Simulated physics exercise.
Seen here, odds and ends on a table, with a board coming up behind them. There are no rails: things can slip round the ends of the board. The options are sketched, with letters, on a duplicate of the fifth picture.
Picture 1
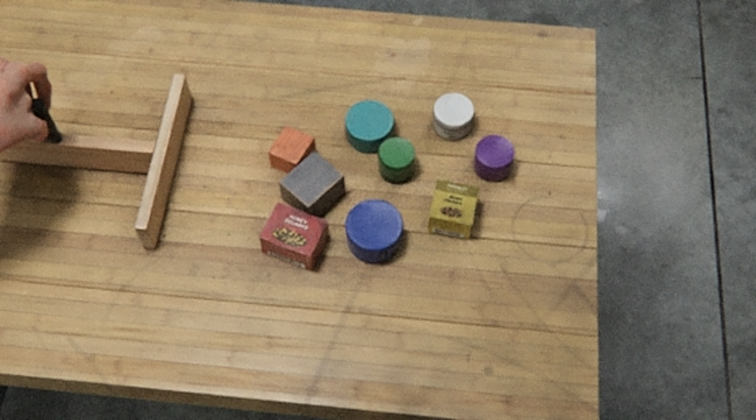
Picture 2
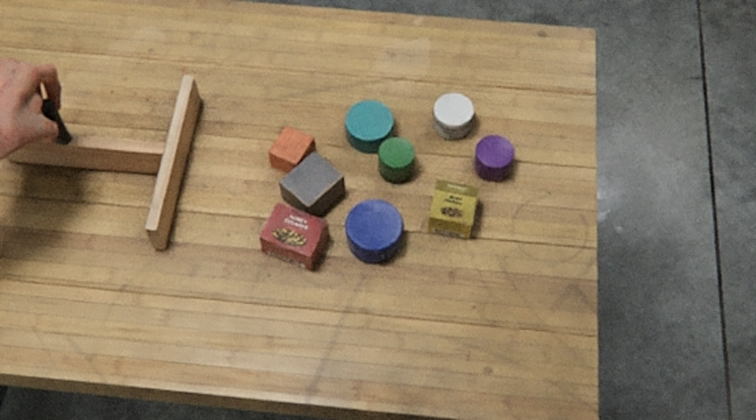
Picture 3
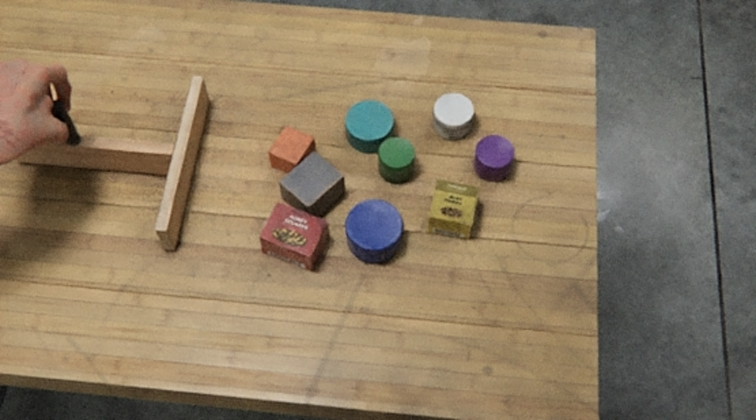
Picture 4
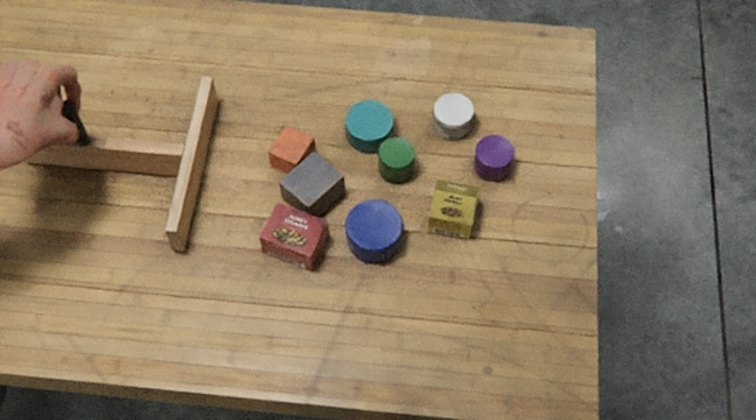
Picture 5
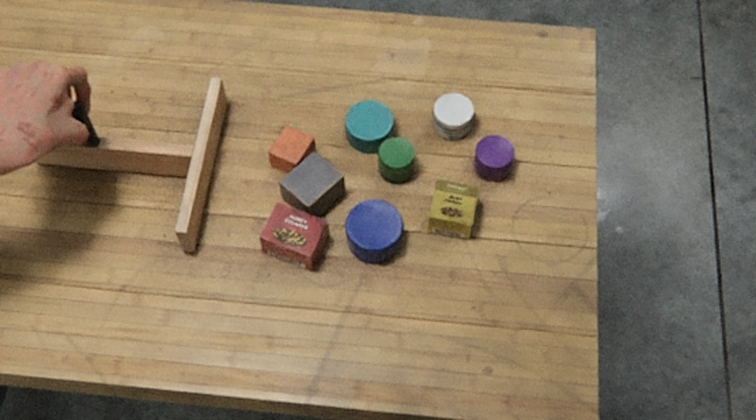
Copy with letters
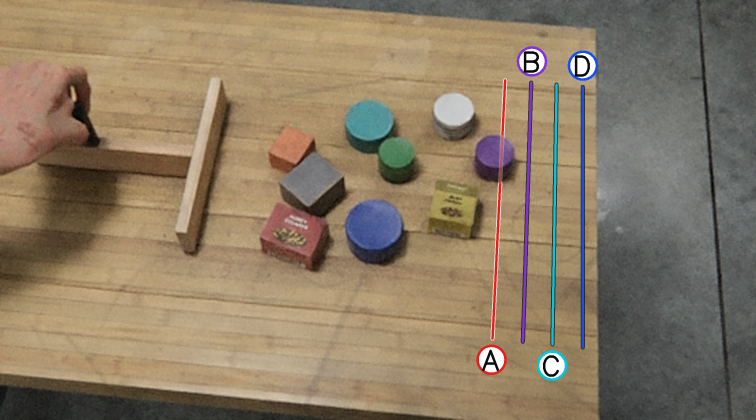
At the start, a hand at the left holds a T-shaped wooden pusher on a table, its crosspiece left of a group of colourful blocks, jars and tins. The hand then slides it slowly rightward, narrowing the gap, while the grouped objects stay still.
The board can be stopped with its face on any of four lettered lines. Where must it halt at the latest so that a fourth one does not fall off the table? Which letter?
The farthest such stop is B.
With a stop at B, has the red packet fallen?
By then, no.
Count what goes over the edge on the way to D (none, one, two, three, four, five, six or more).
Six or more.
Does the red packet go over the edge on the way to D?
By then, yes.
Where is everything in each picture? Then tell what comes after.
In the first frame, green jar (396, 161); orange block (293, 151); white jar (453, 117).
In the second frame, board (170, 149); turquoise tub (370, 127).
In the third frame, board (180, 150); purple tin (494, 158).
In the fourth frame, board (190, 150); red packet (295, 236).
In the fifth frame, board (199, 151); green jar (396, 161); orange block (293, 151); white jar (453, 117).
On the marked copy, A at (499, 200); B at (527, 202); C at (555, 205); D at (583, 207).
Taking B. A third of the way, board (315, 161); red packet (342, 240); turquoise tub (383, 125).
Two thirds of the way, board (434, 172); yellow packet (528, 201); purple tin (525, 154).
When it is over, board (527, 180); yellow packet over the edge; blue tub over the edge; two fallen.
As for the rest, A is within the limit but short; C drops four; D drops eight.
